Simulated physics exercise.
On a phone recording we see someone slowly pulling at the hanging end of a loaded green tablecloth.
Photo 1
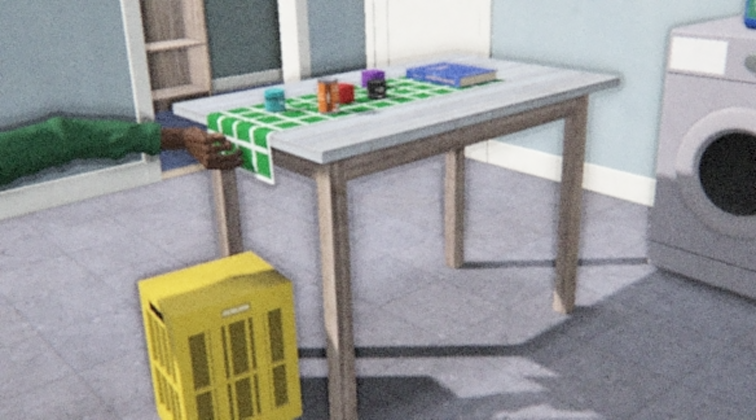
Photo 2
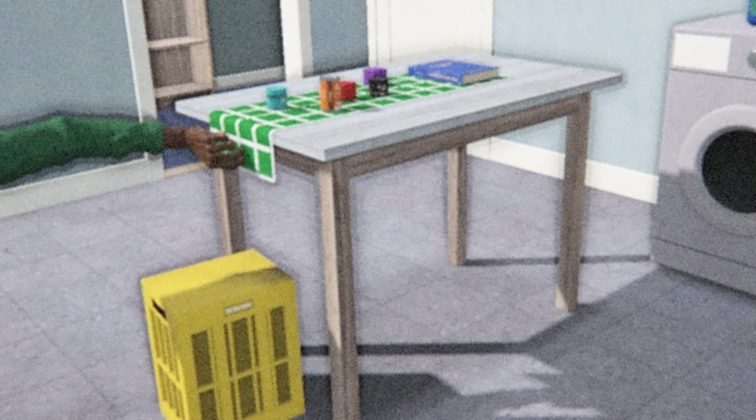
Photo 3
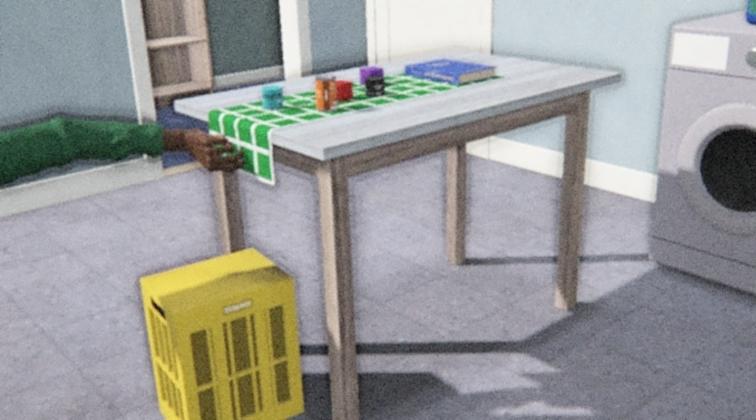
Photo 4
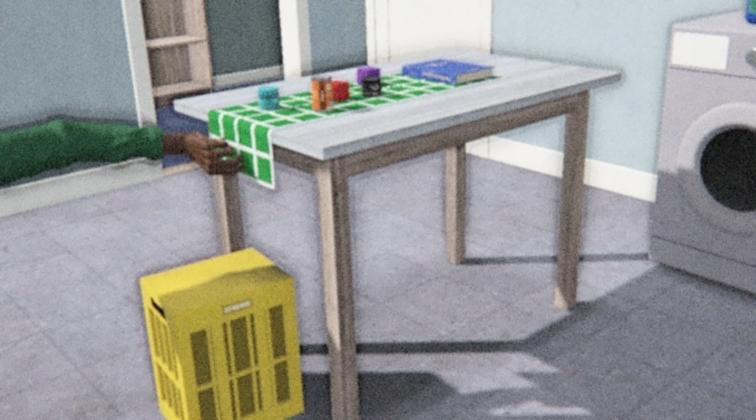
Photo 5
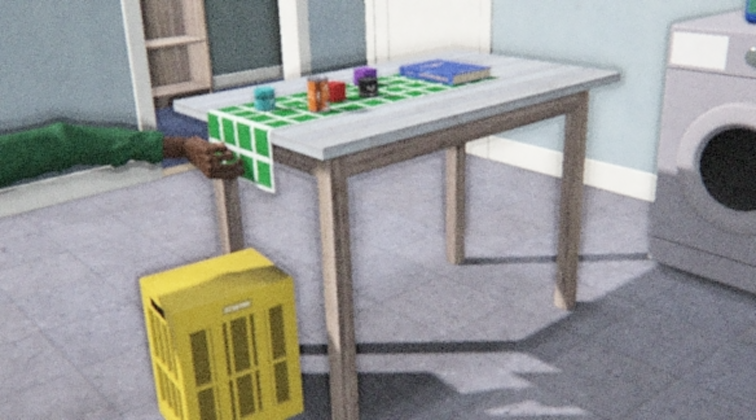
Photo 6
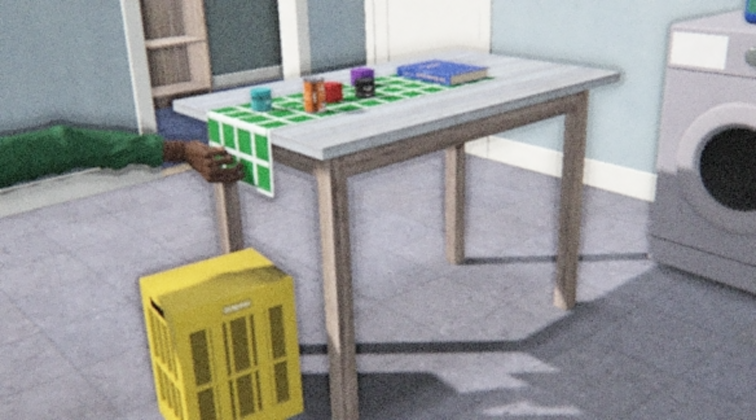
In a room with a washing machine, a green-sleeved hand slowly tugged the hanging end of a green checked cloth, and the small colourful things and blue book on it shifted slightly left together.
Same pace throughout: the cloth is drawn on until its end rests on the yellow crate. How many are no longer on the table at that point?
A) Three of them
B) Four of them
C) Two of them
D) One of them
Answer: C.
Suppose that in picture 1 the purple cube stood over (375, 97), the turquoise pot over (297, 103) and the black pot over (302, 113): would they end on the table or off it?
The purple cube stays put, the turquoise pot topples down, and the black pot topples down.
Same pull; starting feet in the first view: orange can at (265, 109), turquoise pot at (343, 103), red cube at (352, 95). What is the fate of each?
Watch the orange can go down, the turquoise pot hang on and the red cube hang on.
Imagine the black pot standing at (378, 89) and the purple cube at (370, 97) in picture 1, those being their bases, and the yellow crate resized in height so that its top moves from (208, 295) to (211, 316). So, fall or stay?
Observed: Black pot remains seated; purple cube remains seated.
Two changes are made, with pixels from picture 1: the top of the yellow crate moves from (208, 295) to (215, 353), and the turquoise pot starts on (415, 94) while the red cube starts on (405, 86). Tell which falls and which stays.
The turquoise pot stays put; the red cube stays put.
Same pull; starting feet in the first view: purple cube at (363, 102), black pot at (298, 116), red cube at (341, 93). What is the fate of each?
The purple cube would stay in place, the black pot would end up off, the red cube would stay in place.
Soon after, hem near (245, 224); turquoise pot gone.
After that, hem on the crate; turquoise pot and orange can gone.
In the end, hem on the crate; turquoise pot and orange can gone. It carries off two.
